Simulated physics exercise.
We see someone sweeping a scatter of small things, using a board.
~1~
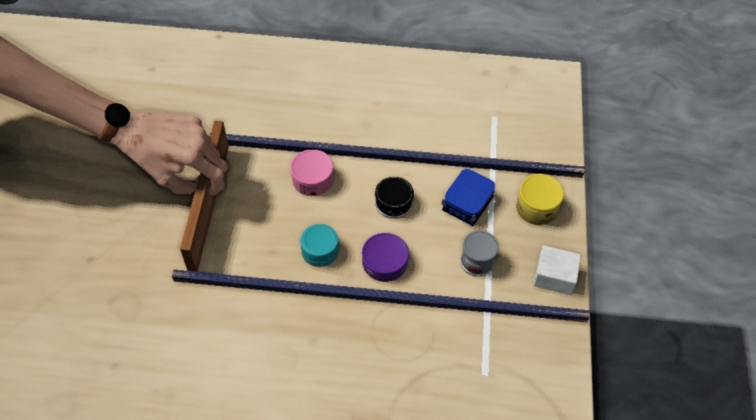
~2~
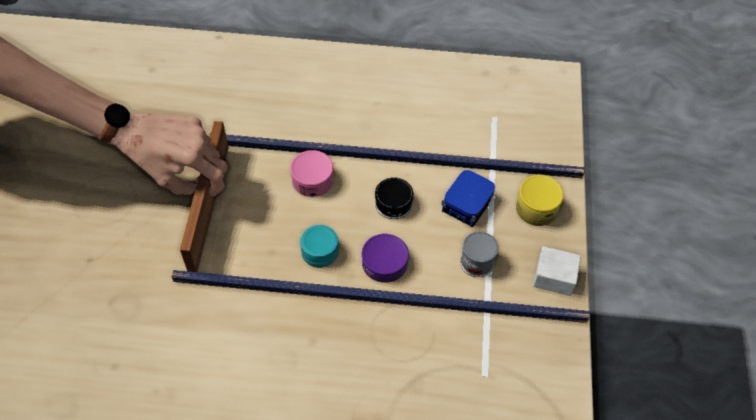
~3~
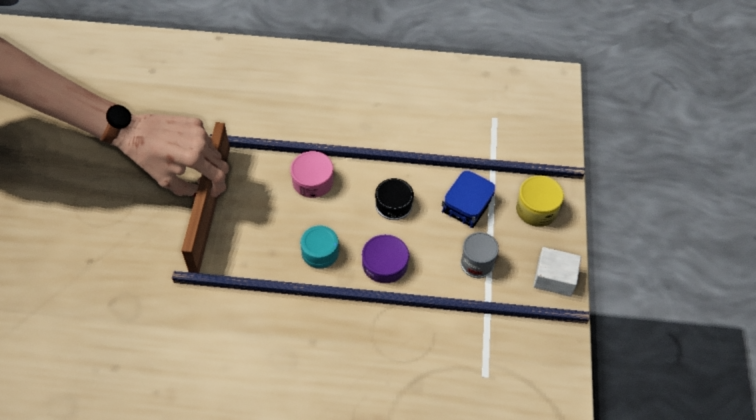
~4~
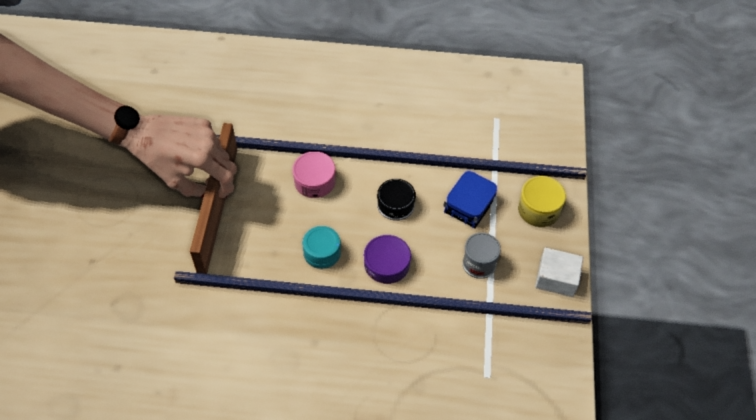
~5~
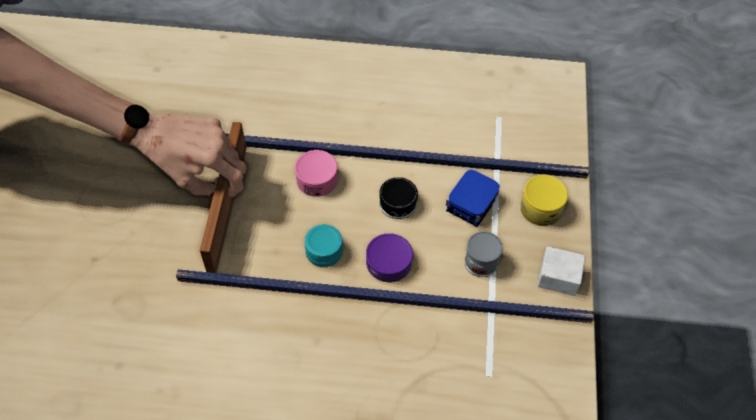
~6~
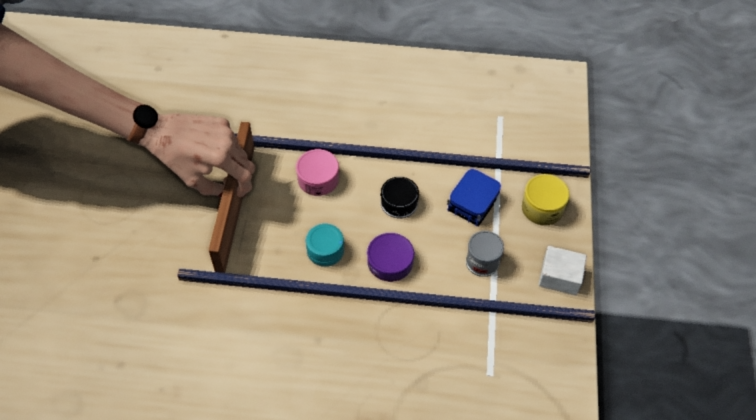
At the start, a hand holds a wooden board upright at the left end of two dark rails, with eight small objects scattered between them and a white strip of tape near the right. The hand then slides the board slightly rightward, without touching the objects, which stay in place.
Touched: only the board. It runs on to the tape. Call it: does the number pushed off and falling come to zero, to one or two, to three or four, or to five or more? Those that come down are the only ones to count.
It comes to one or two.
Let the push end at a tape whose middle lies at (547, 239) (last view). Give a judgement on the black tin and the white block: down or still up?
Note: Black tin remains; white block drops down.
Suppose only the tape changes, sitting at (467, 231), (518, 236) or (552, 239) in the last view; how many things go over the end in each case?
It would be 0, 2 and 4.
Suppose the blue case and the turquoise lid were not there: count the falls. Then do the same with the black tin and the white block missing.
Fallen: 0, and 1 in the other try.
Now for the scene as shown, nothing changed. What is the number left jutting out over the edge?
The number would be 1.
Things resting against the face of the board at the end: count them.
Counting them up gives 3.
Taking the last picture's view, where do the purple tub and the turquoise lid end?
Result: One about (556, 285), other about (514, 278).
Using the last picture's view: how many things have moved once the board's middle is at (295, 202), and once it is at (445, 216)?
Respectively 1 and 7.
A little later, none off yet; white block at rest near (562, 271); yellow tub at rest near (545, 200); grey tin at rest near (484, 254).
Next, none off yet; white block at rest near (562, 271); yellow tub at rest near (545, 200); grey tin shifted about its own width near (507, 254).
When it is over, the number that fall off is one or two; down, yellow tub.
